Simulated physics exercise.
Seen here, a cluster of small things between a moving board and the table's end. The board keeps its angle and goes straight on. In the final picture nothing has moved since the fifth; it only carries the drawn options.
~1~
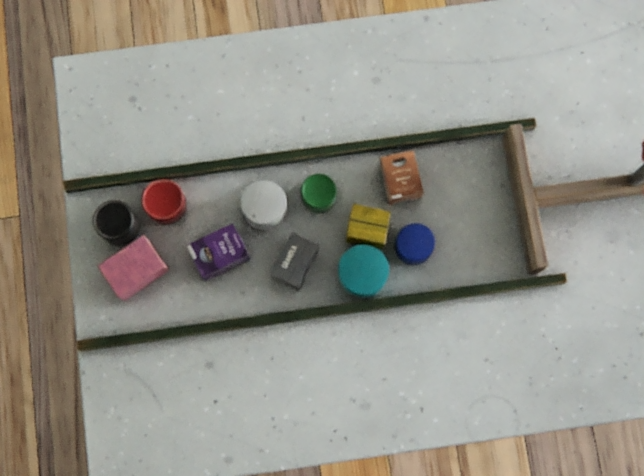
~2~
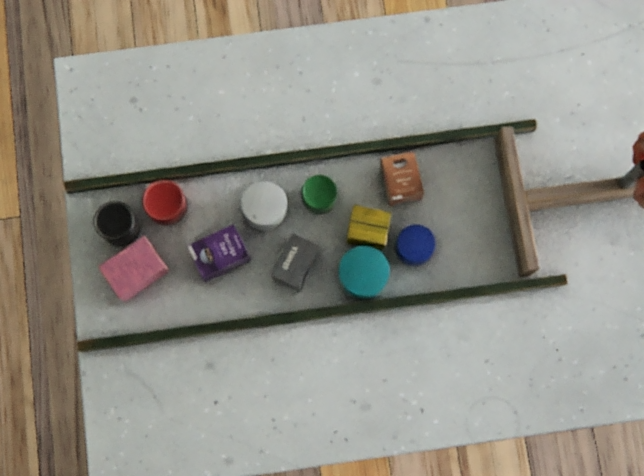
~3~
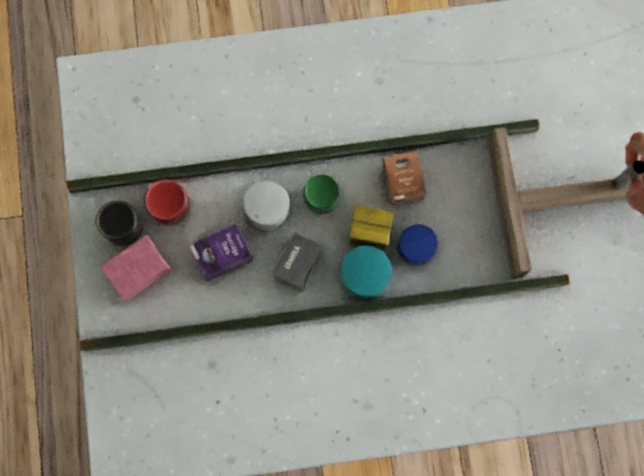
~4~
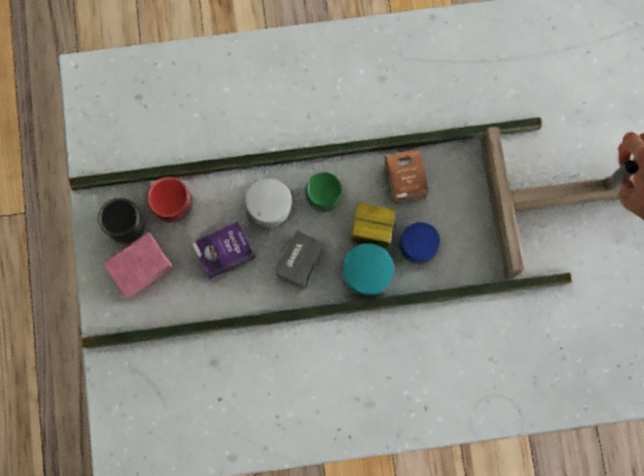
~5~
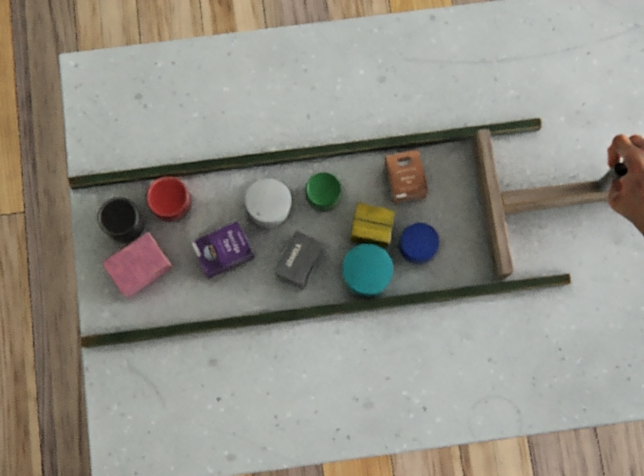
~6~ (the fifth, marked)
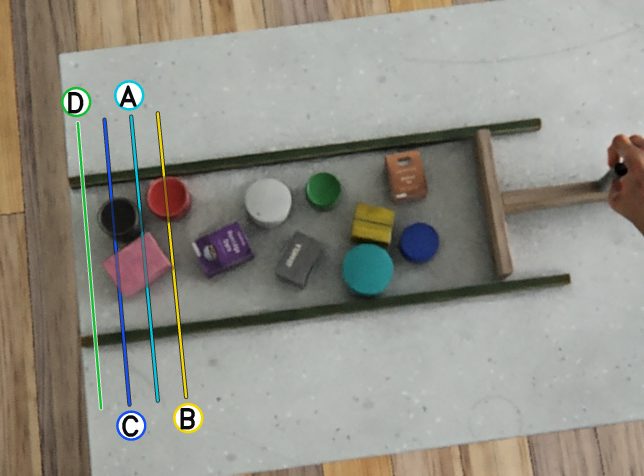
On a pale speckled tabletop, a hand slides a wooden board slowly left toward small scattered objects.
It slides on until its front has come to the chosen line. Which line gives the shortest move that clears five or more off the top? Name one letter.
A.
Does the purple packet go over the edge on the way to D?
Yes.
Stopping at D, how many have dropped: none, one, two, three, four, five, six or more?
In all, six or more.
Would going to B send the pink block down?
By then, yes.
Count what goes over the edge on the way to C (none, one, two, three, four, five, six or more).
By then, six or more.
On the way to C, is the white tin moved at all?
Yes.
On the marked copy, A at (144, 254); B at (171, 251); C at (117, 258); D at (89, 261).
Taking A. A third of the way, board (370, 216); green jar (299, 178); turquoise pot (341, 278).
Two thirds of the way, board (243, 232); black jar (82, 231); pink block (112, 259).
When it is over, board (142, 245); black jar over the edge; pink block over the edge; five fallen.
As for the rest, B drops only three; C drops eight, but is farther than needed; D drops eleven, but is farther than needed.
